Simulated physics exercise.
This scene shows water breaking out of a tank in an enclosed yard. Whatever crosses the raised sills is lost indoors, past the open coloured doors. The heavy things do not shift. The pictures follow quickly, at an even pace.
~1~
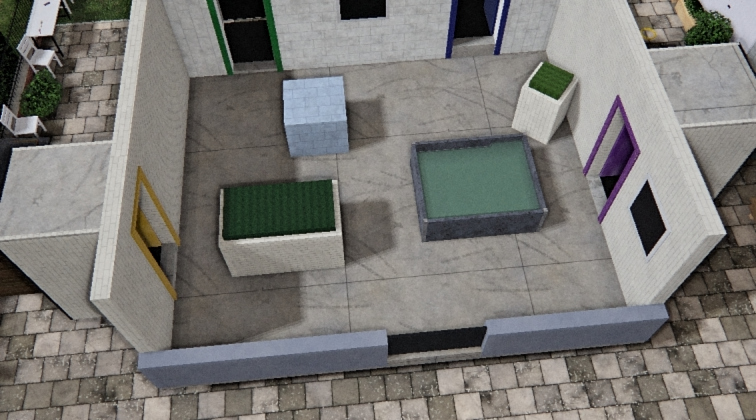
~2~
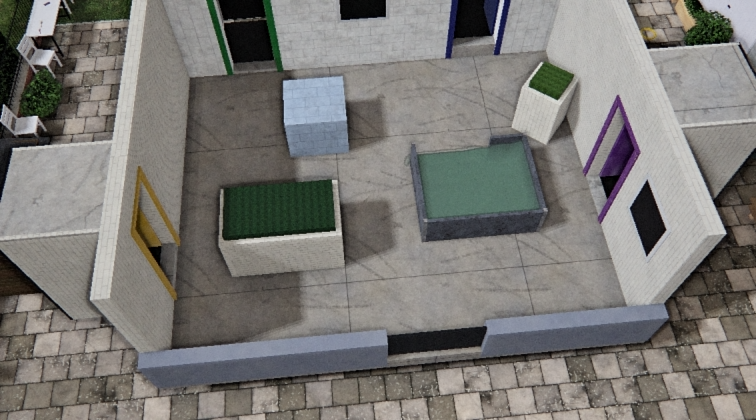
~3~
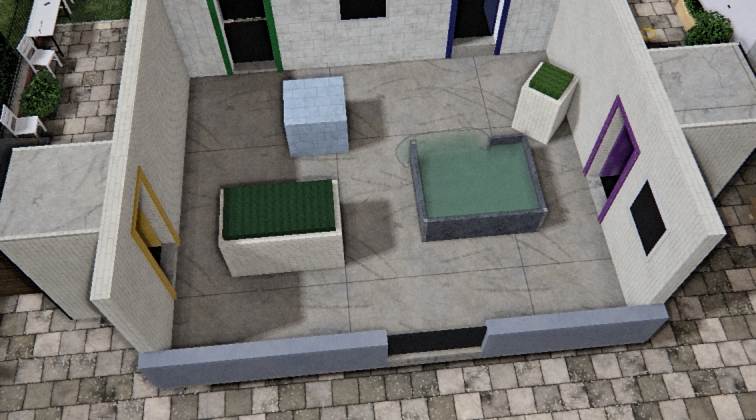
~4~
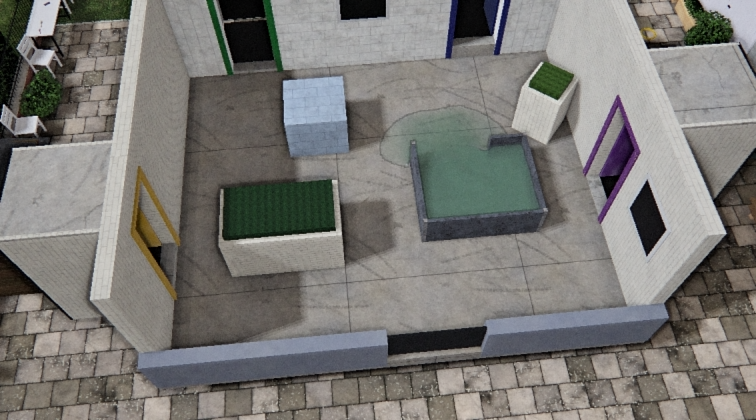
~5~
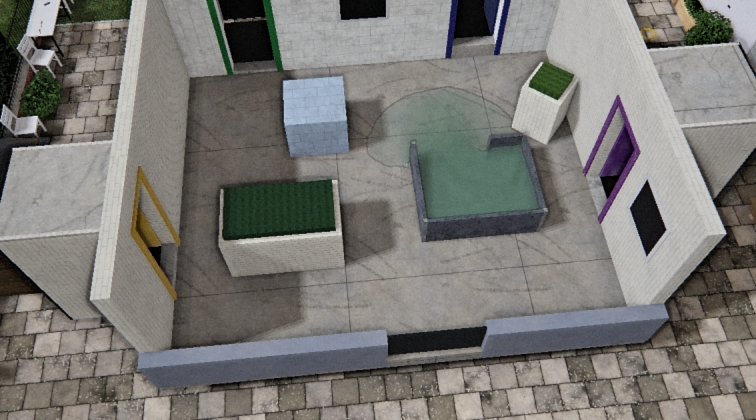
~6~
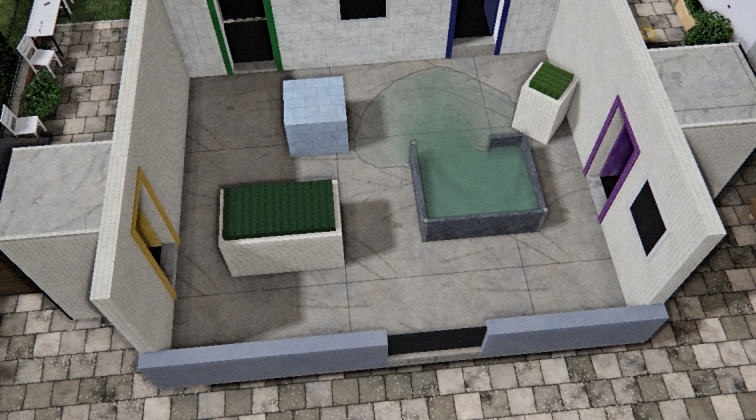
In a walled yard, a tank of greenish water stood whole and still, then a gap opened in its far side and the water poured out, spreading across the paved floor behind it.
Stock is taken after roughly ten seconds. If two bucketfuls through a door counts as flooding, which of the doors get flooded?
The green door does not get flooded; the yellow door does not get flooded; the blue door does not get flooded; the purple door does not get flooded.
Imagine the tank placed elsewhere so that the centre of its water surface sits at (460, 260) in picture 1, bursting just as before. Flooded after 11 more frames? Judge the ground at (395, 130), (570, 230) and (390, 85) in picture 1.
Going through them in that order: Waterlogged, still bare and waterlogged.
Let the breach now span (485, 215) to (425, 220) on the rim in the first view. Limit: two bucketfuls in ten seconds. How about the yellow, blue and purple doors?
Then: The yellow one is under; the blue one takes less; the purple one goes over.
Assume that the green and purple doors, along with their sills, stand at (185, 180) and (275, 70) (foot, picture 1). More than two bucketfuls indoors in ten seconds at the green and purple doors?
Green: Falls short; purple: Exceeds the limit.
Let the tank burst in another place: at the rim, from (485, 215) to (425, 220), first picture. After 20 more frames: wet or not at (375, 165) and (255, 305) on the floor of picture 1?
Still dry, Soaked.
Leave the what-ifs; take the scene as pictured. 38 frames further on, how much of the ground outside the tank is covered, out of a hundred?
Around 60 percent.
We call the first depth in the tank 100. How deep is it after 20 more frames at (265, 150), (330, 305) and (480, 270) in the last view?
I'd put them at close to 2 per cent, then 0 per cent, then 0 per cent.
A moment on, water covers 20 % of the floor; the green door not reached, the yellow door not reached, the blue door wet at the sill, nothing in, the purple door not reached.
Next, water covers 25 % of the floor; the green door wet at the sill, nothing in, the yellow door not reached, the blue door wet at the sill, nothing in, the purple door not reached.
Then, water covers 40 % of the floor; the green door wet at the sill, nothing in, the yellow door not reached, the blue door wet at the sill, nothing in, the purple door not reached.
Later, water covers 60 % of the floor; the green door wet at the sill, nothing in, the yellow door wet at the sill, nothing in, the blue door wet at the sill, nothing in, the purple door wet at the sill, nothing in.
In the end, water covers 85 % of the floor; the green door under two buckets in, the yellow door wet at the sill, nothing in, the blue door wet at the sill, nothing in, the purple door wet at the sill, nothing in.
